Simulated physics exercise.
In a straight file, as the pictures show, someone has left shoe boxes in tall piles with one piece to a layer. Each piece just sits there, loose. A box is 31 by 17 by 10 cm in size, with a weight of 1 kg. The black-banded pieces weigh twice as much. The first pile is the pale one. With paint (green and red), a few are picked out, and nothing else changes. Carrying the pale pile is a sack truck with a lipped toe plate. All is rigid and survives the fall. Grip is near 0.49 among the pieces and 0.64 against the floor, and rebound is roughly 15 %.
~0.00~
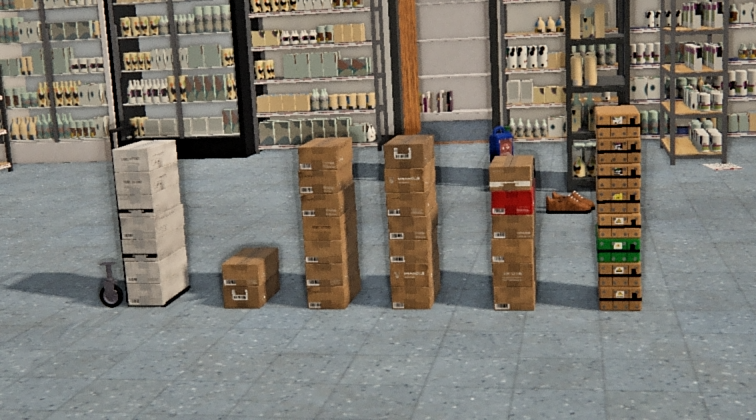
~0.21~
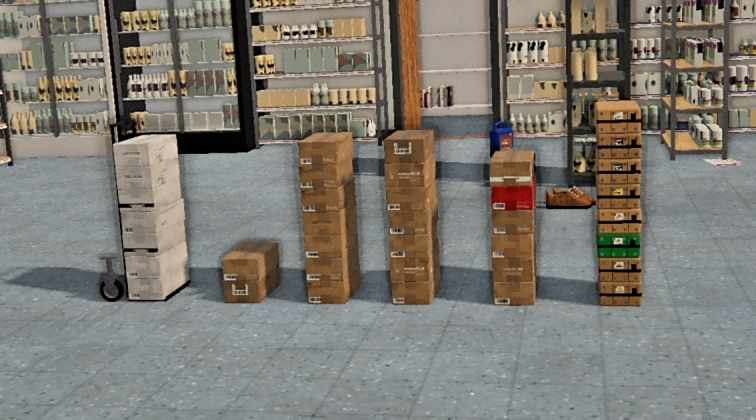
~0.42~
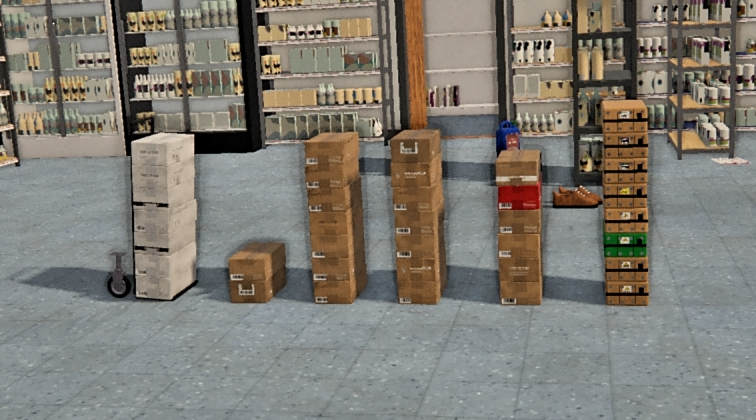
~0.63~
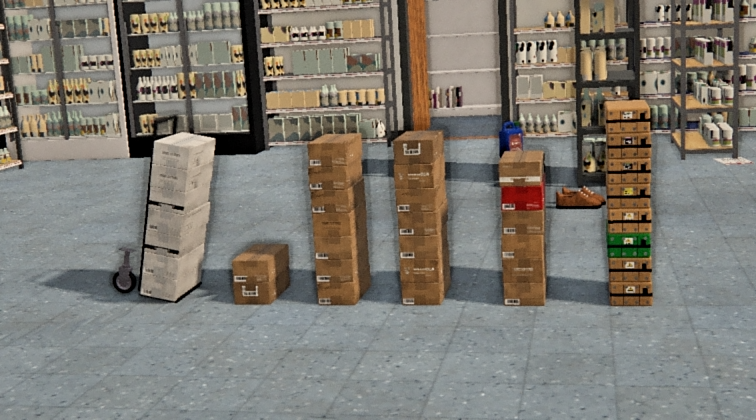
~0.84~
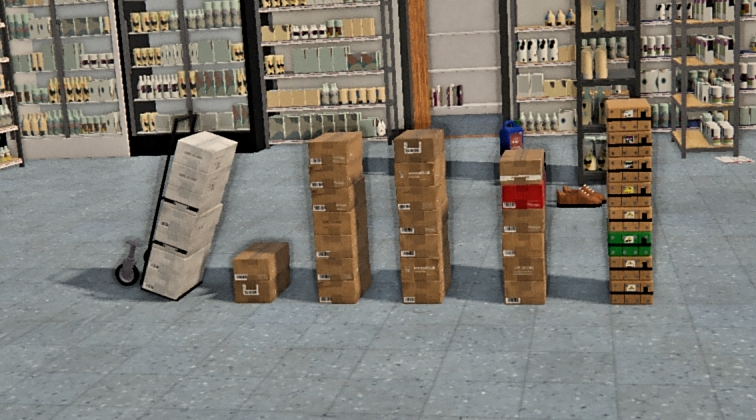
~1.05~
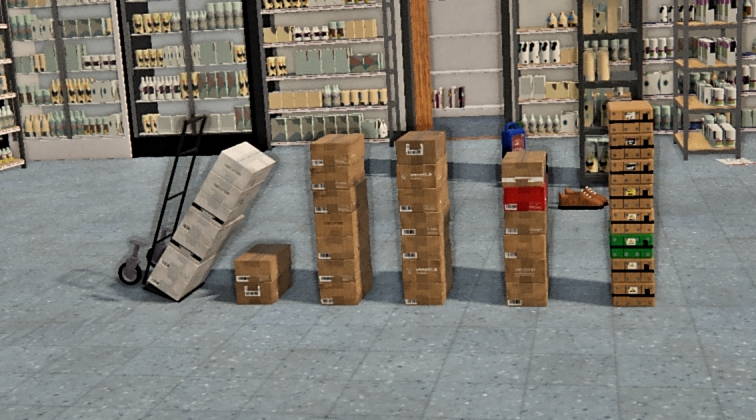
Shop floor with brown box stacks standing still in a row as a sack truck tilts right, its pale stack leaning further.
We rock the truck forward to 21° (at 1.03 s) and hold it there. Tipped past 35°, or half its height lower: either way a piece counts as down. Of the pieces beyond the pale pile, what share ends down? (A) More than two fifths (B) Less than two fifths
B.
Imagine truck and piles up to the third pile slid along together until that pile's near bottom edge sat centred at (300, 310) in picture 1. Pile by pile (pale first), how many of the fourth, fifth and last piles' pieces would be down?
After that shift, the fourth pile would have 0 down, the fifth 0 and the last 0.
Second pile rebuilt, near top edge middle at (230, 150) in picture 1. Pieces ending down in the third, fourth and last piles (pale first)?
Pile by pile that makes third 6, fourth 7, last 0.
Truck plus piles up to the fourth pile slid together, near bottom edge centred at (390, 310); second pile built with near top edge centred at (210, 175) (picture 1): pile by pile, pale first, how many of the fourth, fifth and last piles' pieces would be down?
Counts down - fourth: 7; fifth: 0; last: 0.
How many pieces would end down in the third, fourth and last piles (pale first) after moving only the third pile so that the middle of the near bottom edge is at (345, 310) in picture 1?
Per pile - third: 0, fourth: 0, last: 0.
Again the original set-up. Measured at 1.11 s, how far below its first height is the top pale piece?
10 cm.
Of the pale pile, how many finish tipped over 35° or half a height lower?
Tally of pale pieces: 7.
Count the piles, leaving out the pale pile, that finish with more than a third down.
The answer is 0.
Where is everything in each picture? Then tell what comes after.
In the first frame (each place is the centre of the face we see best), truck frame (115, 166) 0° forward; red box (512, 203); green box (618, 251); the others all in place.
In the second frame, truck frame 0° forward; red box (512, 198).
In the third frame, truck frame (132, 158) 5° forward, top of the pale pile leaning 5°; red box (518, 198); the others all in place.
In the fourth frame, truck frame (153, 157) 12° forward, top of the pale pile leaning 12°; red box (522, 199); the others all in place.
In the fifth frame, truck frame (169, 154) 18° forward, top of the pale pile leaning 20°; red box (522, 197); the others all in place.
In the sixth frame, truck frame (177, 156) 21° forward, top of the pale pile leaning 35°; red box (524, 199); green box (631, 247); the others all in place.
By 1.11 s, 7 of the pale pile down; none of the 30 other boxes down.
By 1.42 s, 7 of the pale pile down; none of the 30 other boxes down, 5 disturbed.
When it is over (2.1 s), 7 of the pale pile down; none of the 30 other boxes down, 4 disturbed; green box unmoved; red box unmoved. That is 0 per cent. In pixels of the last frame, middles, green box near (630, 238), red box near (526, 192).
